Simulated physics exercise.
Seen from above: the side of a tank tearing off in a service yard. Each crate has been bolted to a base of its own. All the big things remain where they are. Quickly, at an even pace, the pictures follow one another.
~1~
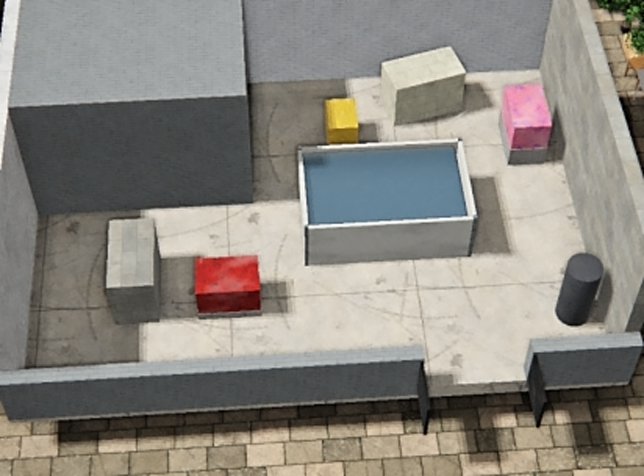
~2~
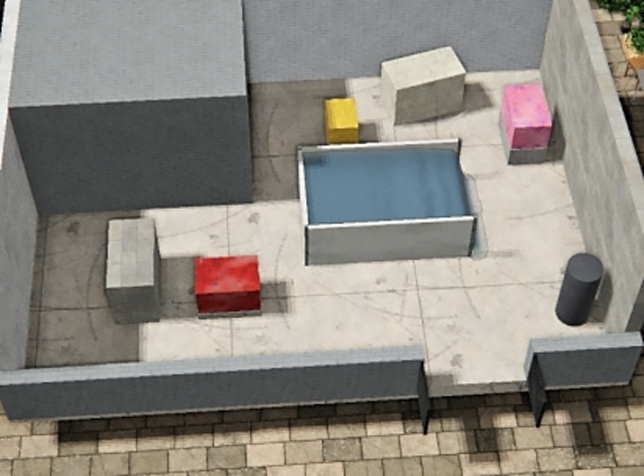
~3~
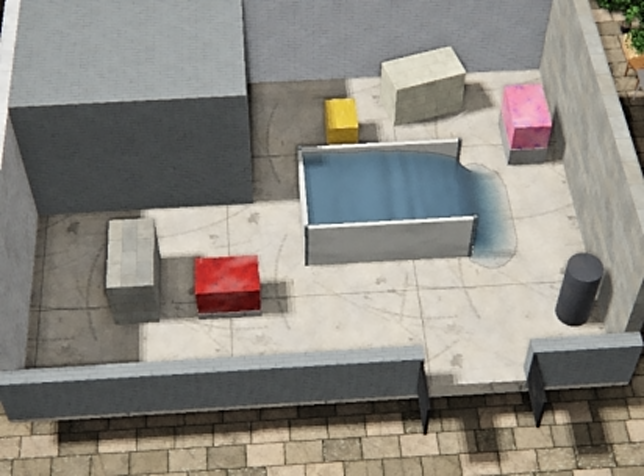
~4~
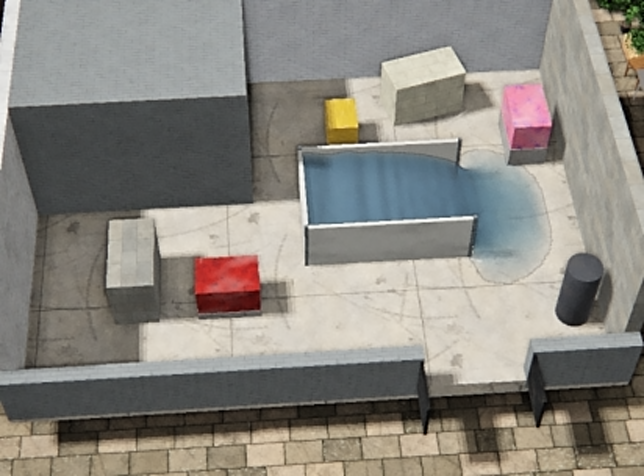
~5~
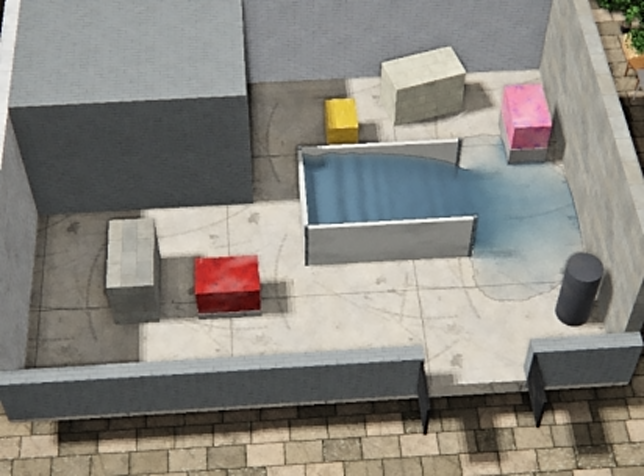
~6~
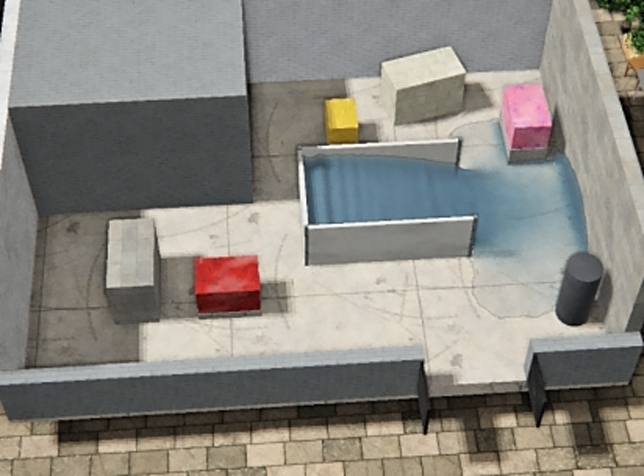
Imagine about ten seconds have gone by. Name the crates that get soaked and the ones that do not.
The yellow crate gets soaked; the pink crate gets soaked; the red crate does not get soaked.
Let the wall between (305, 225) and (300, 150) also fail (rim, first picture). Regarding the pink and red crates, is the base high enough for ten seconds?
Taking them in turn, the pink crate is missed and the red crate is overtopped.
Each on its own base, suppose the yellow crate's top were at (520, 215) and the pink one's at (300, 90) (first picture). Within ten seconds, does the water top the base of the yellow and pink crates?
Reading - yellow: Flooded, pink: Untouched.
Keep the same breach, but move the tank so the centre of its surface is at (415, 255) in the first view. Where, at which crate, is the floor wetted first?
Crate marked pink.
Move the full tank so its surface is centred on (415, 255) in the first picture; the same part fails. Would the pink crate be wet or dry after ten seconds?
Pink crate: Overtopped.
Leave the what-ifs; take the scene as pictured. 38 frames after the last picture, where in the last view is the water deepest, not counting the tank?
I'd put it around (23, 396).
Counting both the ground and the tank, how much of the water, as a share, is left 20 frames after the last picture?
It comes to roughly 96 per cent.
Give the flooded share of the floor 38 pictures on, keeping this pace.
Around 80 percent of it.
A moment on, water covers 20 % of the floor; the yellow crate not reached, the pink crate water round its plinth, the red crate not reached.
Next, water covers 30 % of the floor; the yellow crate not reached, the pink crate water round its plinth, the red crate not reached.
Then, water covers 55 % of the floor; the yellow crate water round its plinth, the pink crate water round its plinth, the red crate not reached.
Later, water covers 80 % of the floor; the yellow crate water round its plinth, the pink crate water round its plinth, the red crate water round its plinth.
In the end, water covers 100 % of the floor; the yellow crate was topped, the pink crate was topped, the red crate stayed above the water.
